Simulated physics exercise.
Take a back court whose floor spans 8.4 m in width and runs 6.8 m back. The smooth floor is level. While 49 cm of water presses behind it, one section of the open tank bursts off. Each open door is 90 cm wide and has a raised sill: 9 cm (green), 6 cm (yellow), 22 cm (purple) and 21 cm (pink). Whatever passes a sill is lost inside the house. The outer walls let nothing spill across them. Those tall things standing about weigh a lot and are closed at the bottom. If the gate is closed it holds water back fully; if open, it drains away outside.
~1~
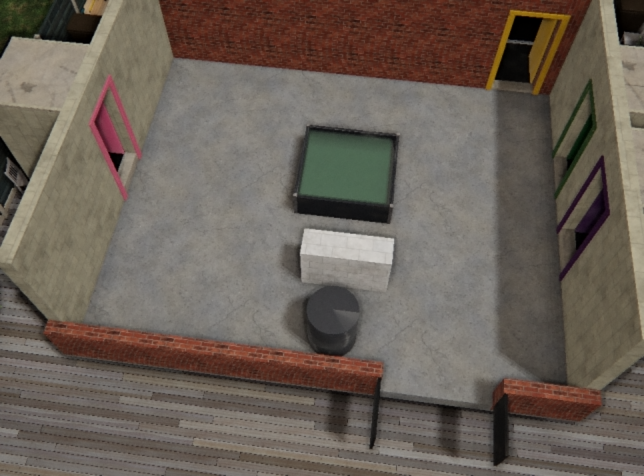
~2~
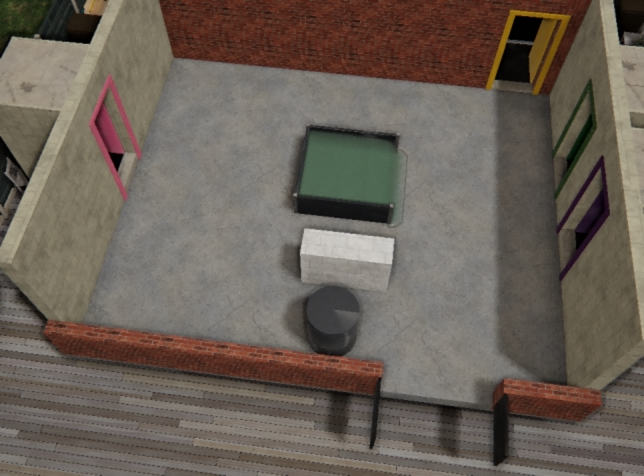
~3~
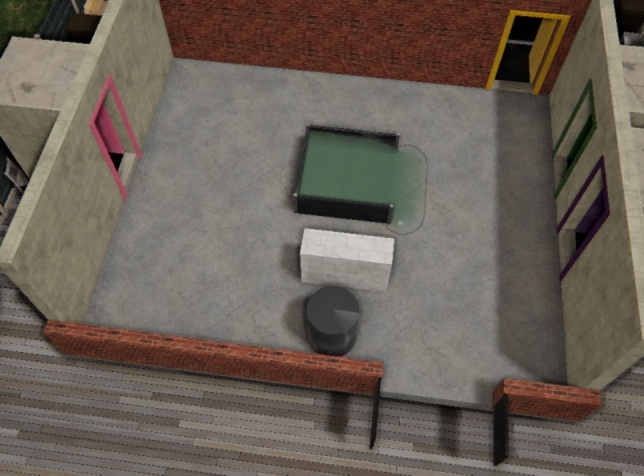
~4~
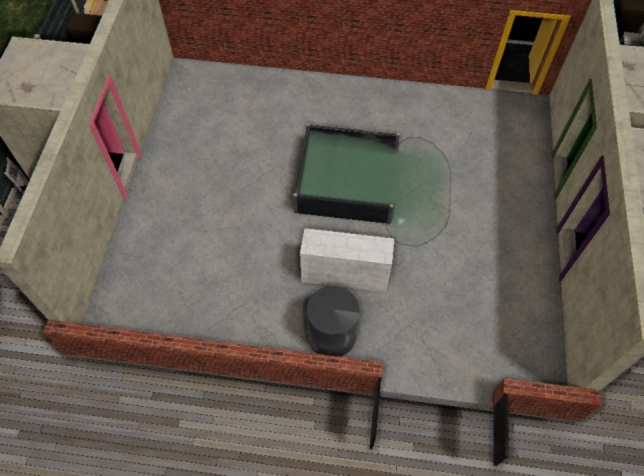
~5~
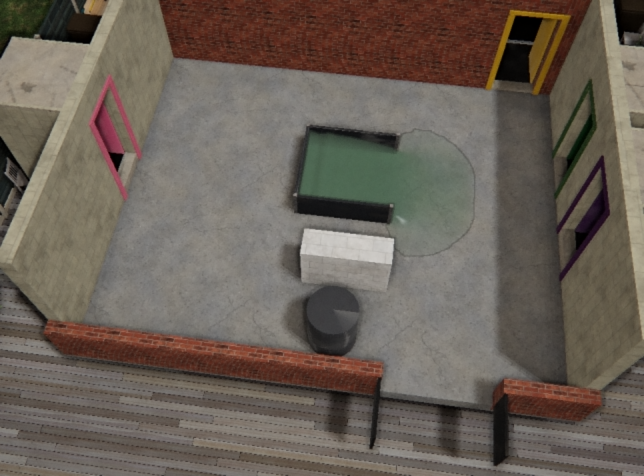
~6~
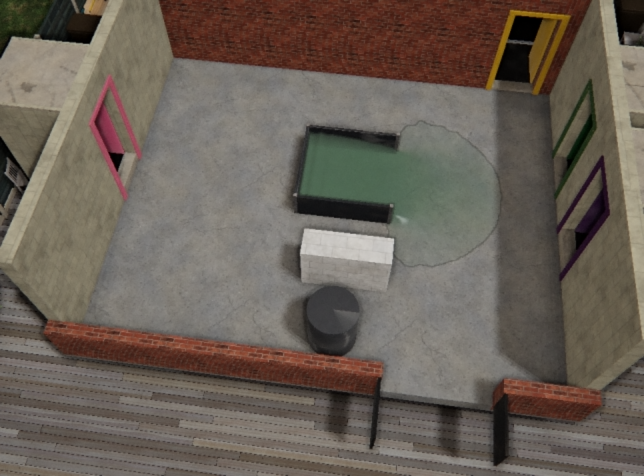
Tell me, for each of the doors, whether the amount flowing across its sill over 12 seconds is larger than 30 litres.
For 12 seconds: The green door, larger; the yellow door, larger; the purple door, not larger; the pink door, not larger.
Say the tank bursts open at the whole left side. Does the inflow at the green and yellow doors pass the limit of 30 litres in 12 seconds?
So green ends up short of it and yellow ends up short of it.
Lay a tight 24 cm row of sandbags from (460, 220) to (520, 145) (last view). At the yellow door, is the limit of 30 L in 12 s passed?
Outcome - yellow: Fail.
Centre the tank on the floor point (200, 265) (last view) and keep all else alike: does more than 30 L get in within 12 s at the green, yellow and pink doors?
Green gets no more than that, yellow gets no more than that, pink gets no more than that.
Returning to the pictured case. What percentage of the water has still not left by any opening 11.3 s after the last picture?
I'd say close to 78 percent is still there.
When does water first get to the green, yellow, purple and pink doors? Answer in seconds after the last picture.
Arrival: Green 0.4 s, yellow 1.6 s, purple 0.6 s, pink not within the 12 s.
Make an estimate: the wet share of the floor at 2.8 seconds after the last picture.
Around 30 per cent.
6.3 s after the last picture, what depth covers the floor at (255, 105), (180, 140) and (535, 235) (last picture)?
The depths come out at 0, 0 and 4 centimetres, in the order listed.
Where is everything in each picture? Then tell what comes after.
The first picture shows the open tank at (348, 167) is whole and still, 49 cm deep.
In the second picture, water pours out at (391, 182) and has run 0.9 m, to (393, 224); typically 4 cm deep outside, 49 cm at the open tank's back.
In the third picture, water pours out at (391, 183) and has run 1.1 m, to (414, 150); typically 8 cm deep outside, 49 cm at the open tank's back.
In the fourth picture, water pours out at (391, 183) and has run 1.3 m, to (424, 238); typically 7 cm deep outside, 49 cm at the open tank's back.
In the fifth picture, water pours out at (391, 183) and has run 1.7 m, to (468, 219); typically 6 cm deep outside, 44 cm at the open tank's back.
In the sixth picture, the front is at (496, 204), 2.1 m from the gap at (391, 183); 4.7 m2 of floor is under water; 40 cm left at the back of the open tank.
Then, 0.7 s after the last picture water covers 20 % of the floor and is deepest (19 cm) near (401, 201); green door 14 cm at the sill, 1 L in, yellow door not reached, purple door 8 cm at the sill, 0 L in, pink door not reached.
Then, 1.5 s after the last picture water covers 25 % of the floor and is deepest (22 cm) near (550, 234); green door 21 cm at the sill, 36 L in, yellow door not reached, purple door 20 cm at the sill, 0 L in, pink door not reached.
Then, 2.8 s after the last picture water covers 30 % of the floor and is deepest (21 cm) near (559, 389); green door 15 cm at the sill, 86 L in, yellow door 14 cm at the sill, 11 L in, purple door 13 cm at the sill, 0 L in, pink door not reached.
Then, 6.3 s after the last picture water covers 50 % of the floor and is deepest (8 cm) near (345, 372); green door 6 cm at the sill, 97 L in, yellow door 7 cm at the sill, 59 L in, purple door 4 cm at the sill, 0 L in, pink door not reached.
Then, 11.3 s after the last picture water covers 70 % of the floor and is deepest (4 cm) near (355, 373); green door 3 cm at the sill, 97 L in, yellow door 3 cm at the sill, 60 L in, purple door 3 cm at the sill, 0 L in, pink door not reached.
